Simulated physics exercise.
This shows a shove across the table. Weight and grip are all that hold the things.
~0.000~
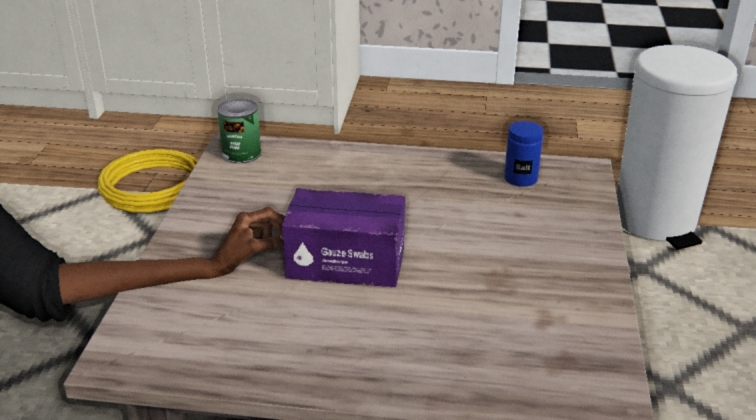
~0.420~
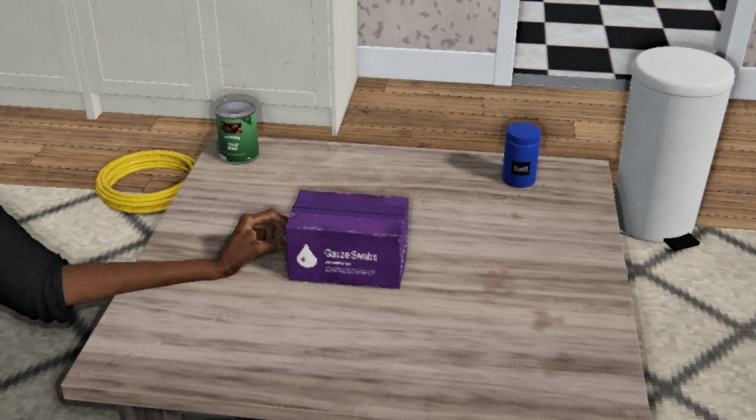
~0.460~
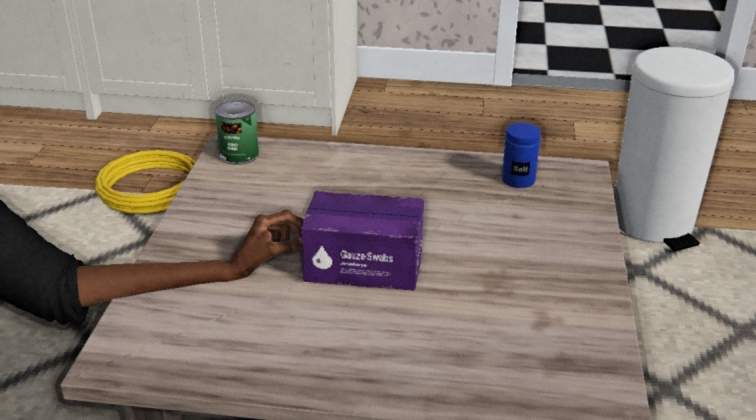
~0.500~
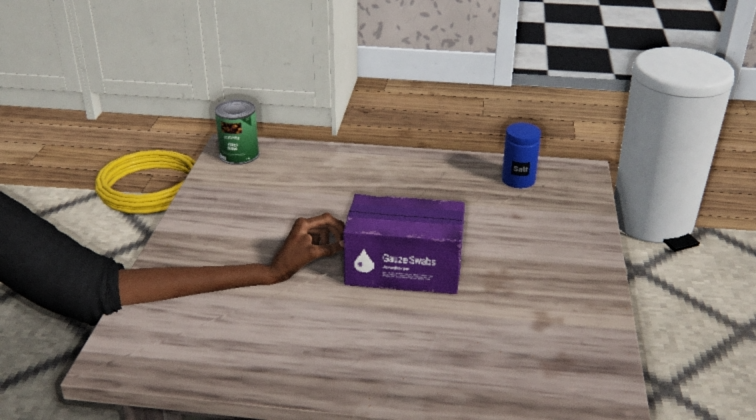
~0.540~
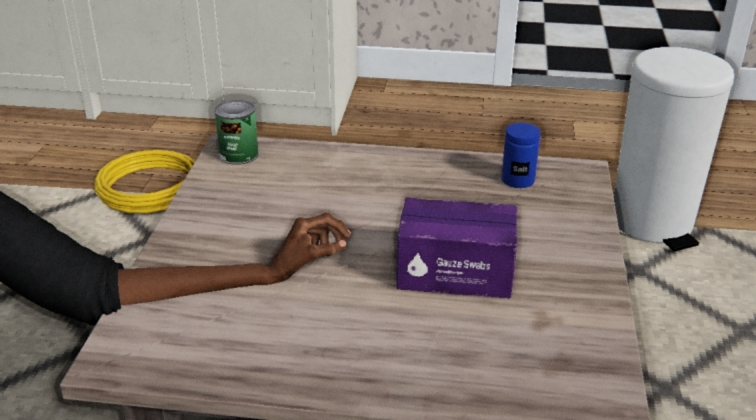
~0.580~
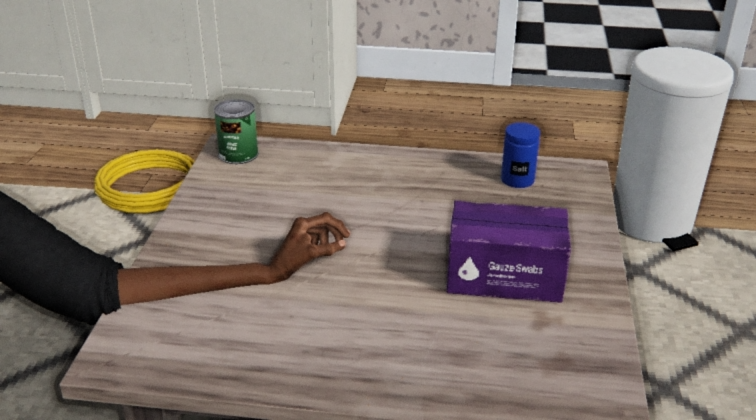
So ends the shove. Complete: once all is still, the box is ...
Off the table.
After 0.78 s, purple box now off the table.
After 0.98 s, things are still on the move.
After 1.18 s, as before.
By the end (1.3 s), off the table, purple box.
